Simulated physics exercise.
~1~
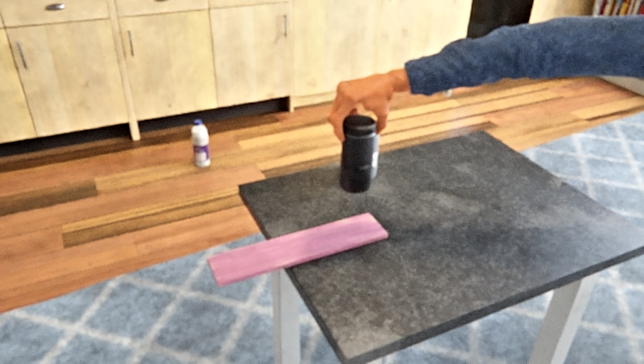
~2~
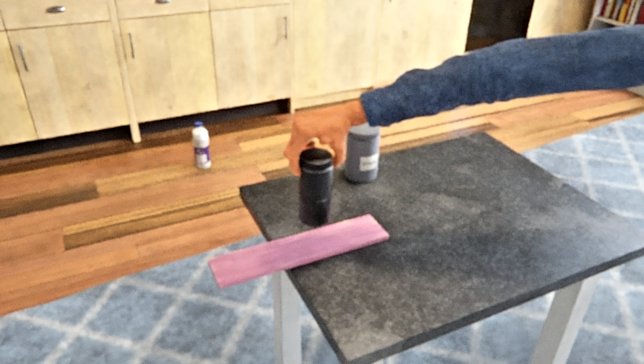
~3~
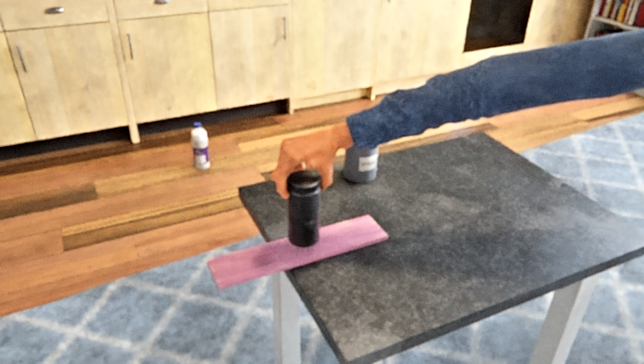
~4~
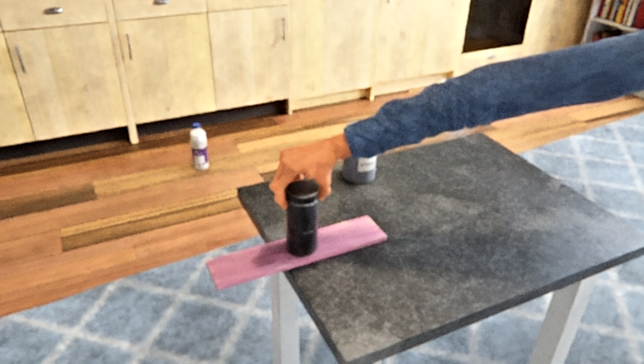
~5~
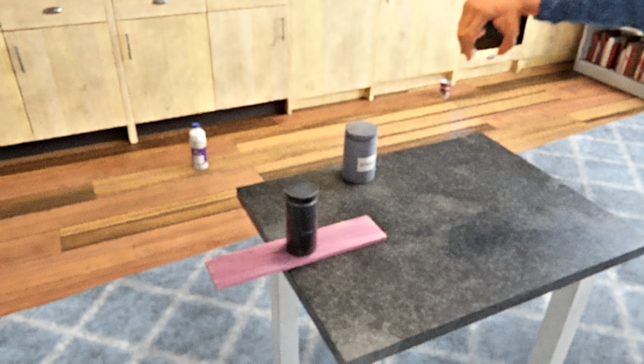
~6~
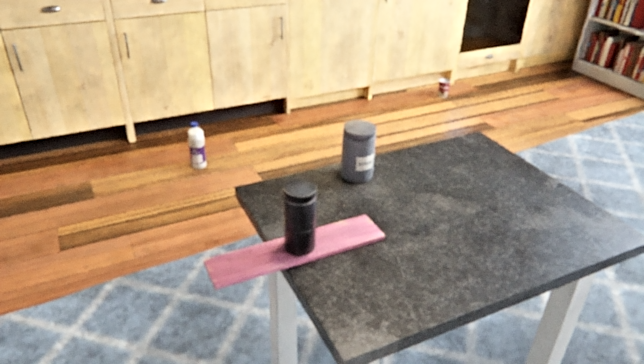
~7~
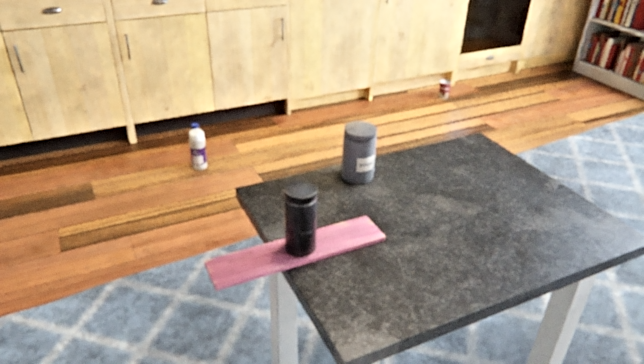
A hand slid a black jar across a dark tabletop, away from a grey jar, and set it upright on a pink board jutting past the table's edge. The fingers let go and the arm drew back, and the board held with the jar standing.
